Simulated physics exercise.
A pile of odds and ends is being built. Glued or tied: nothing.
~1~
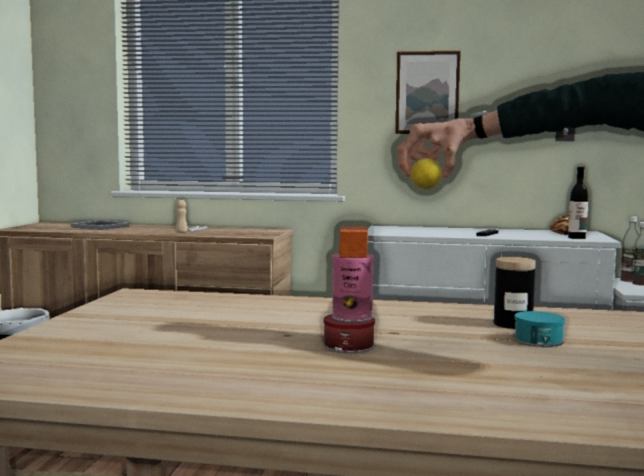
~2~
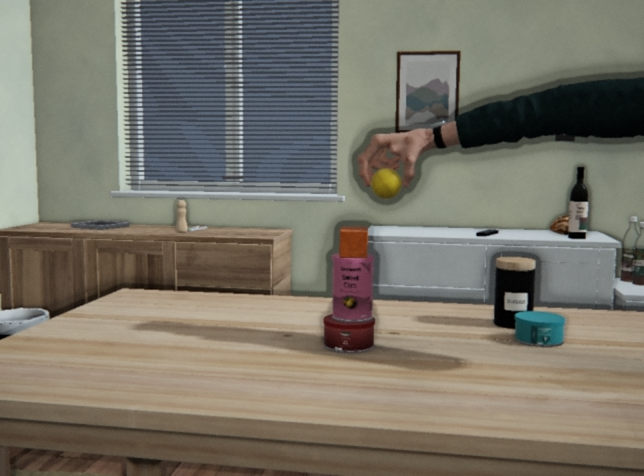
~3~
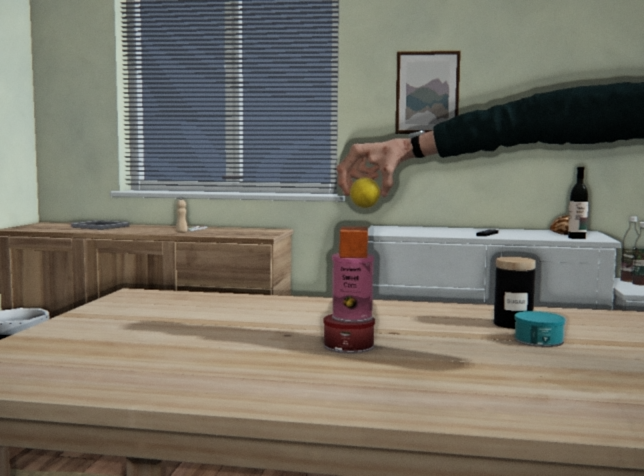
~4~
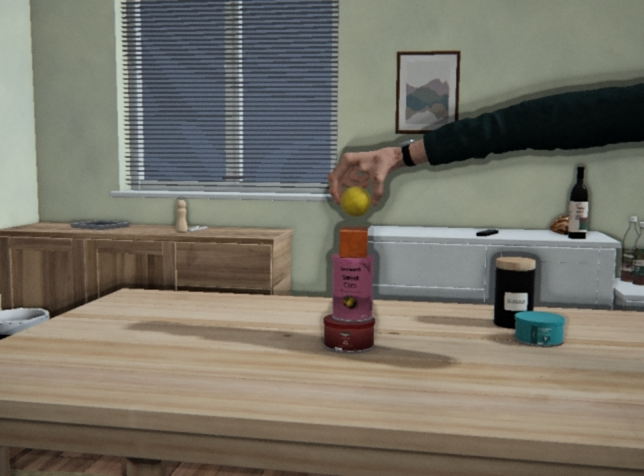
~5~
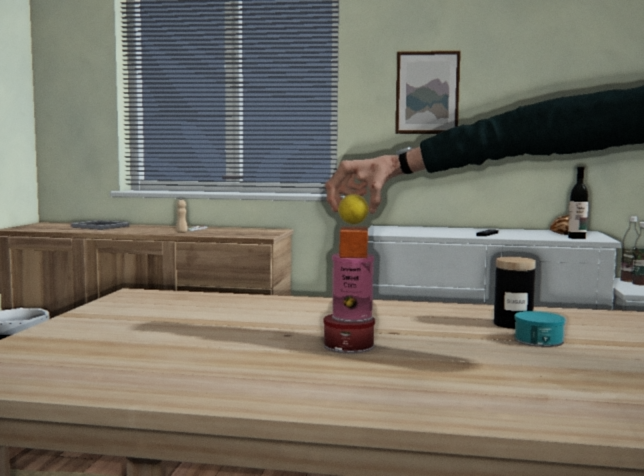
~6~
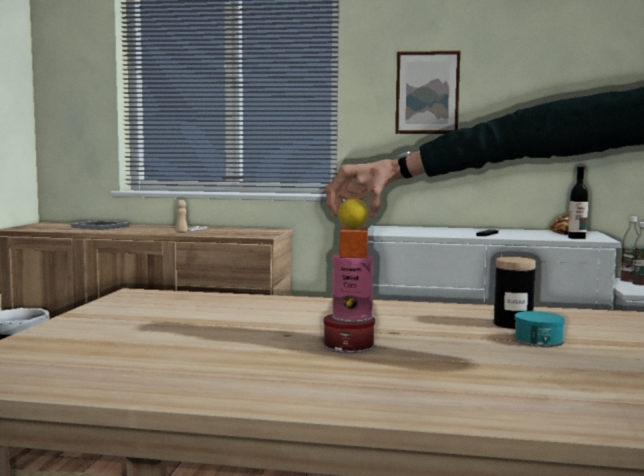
In a room with a wooden table, a hand holding a yellow lemon moves left and down above a stack of a red tub, pink tin and orange block, then sets the lemon on the block, still gripping it.
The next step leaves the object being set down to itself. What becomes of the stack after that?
The stack stays standing.
Then, 0.40 s on from there, no change.
Then, 1.20 s on from there, yellow lemon resting near (353, 214).
In the end, all 6 unmoved. At the end, from the last picture's camera, yellow lemon near (353, 214). The pile stays up.
